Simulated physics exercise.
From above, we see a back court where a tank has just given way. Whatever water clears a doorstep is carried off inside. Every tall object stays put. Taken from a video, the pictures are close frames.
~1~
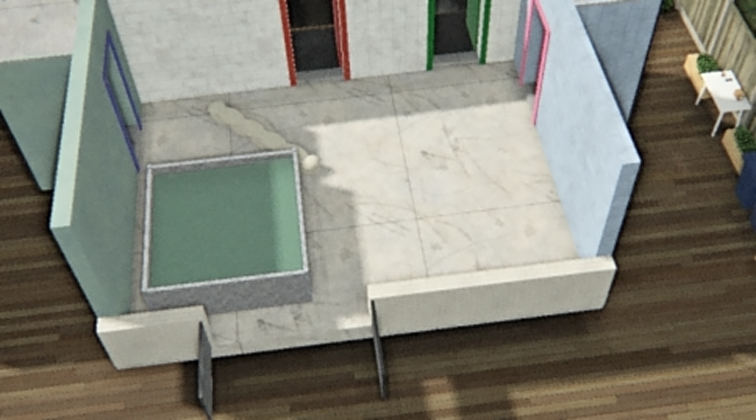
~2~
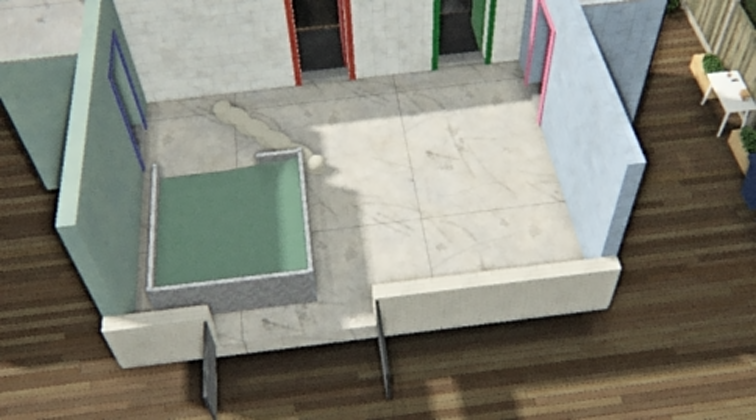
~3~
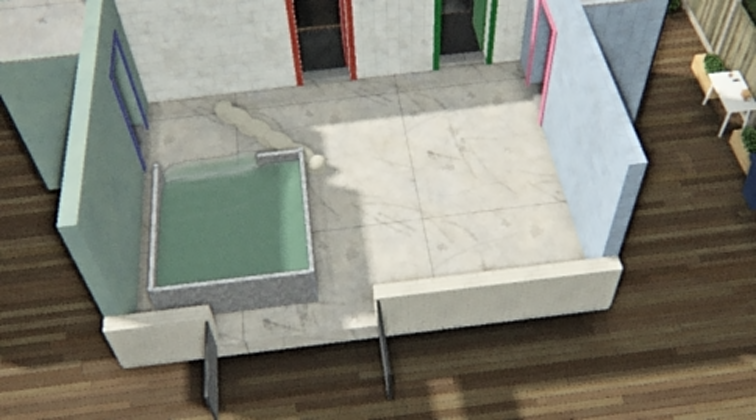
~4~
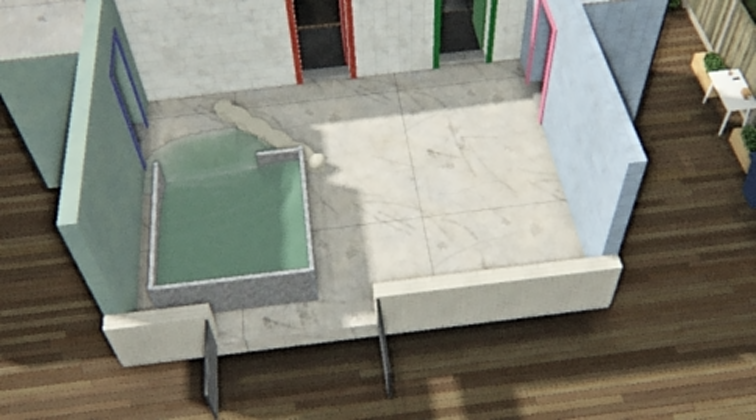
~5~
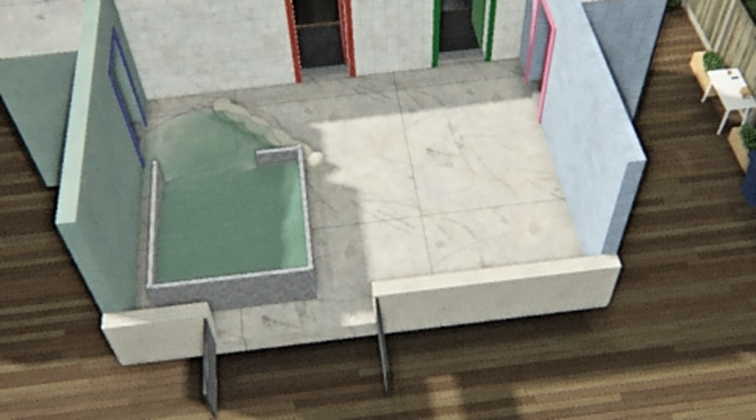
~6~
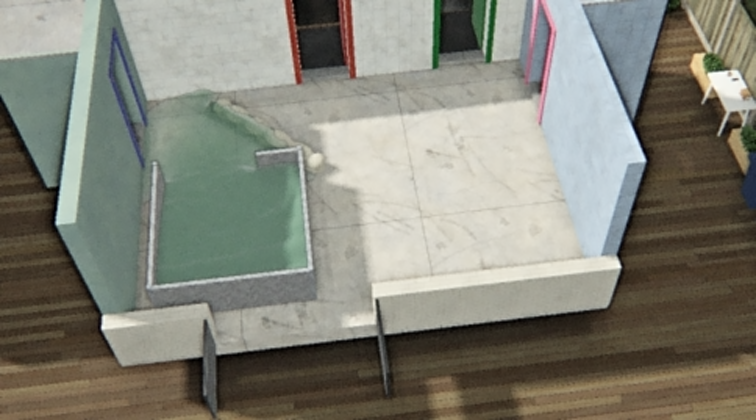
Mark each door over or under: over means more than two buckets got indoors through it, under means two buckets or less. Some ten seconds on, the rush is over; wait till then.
Green door - under, pink door - over, red door - under, blue door - over.
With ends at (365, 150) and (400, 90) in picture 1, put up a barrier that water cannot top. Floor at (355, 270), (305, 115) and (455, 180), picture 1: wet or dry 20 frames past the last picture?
Taking the three spots in turn, they are unwetted, inundated and unwetted.
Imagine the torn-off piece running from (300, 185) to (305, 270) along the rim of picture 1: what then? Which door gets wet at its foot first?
It's the door marked pink.
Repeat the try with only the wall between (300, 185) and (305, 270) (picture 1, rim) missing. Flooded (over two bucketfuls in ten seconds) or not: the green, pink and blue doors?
My reading: The green one lets more in, the pink one is over, the blue one holds.
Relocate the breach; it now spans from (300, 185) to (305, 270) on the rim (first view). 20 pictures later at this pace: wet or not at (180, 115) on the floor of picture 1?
Verdict: Not flooded.
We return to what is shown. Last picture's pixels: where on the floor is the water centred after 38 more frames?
Somewhere near (274, 196).
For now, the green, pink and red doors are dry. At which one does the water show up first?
The red one is the one.
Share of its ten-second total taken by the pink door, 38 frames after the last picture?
I make it 95 per cent.
A moment on, water covers 20 % of the floor; the green door not reached, the pink door not reached, the red door not reached, the blue door wet at the sill, nothing in.
Next, water covers 25 % of the floor; the green door not reached, the pink door not reached, the red door wet at the sill, nothing in, the blue door far over two buckets in.
Then, water covers 60 % of the floor; the green door wet at the sill, nothing in, the pink door wet at the sill, nothing in, the red door wet at the sill, nothing in, the blue door far over two buckets in.
Later, water covers 95 % of the floor; the green door wet at the sill, nothing in, the pink door over two buckets in, the red door wet at the sill, nothing in, the blue door far over two buckets in.
In the end, water covers 95 % of the floor; the green door wet at the sill, nothing in, the pink door over two buckets in, the red door wet at the sill, nothing in, the blue door far over two buckets in.
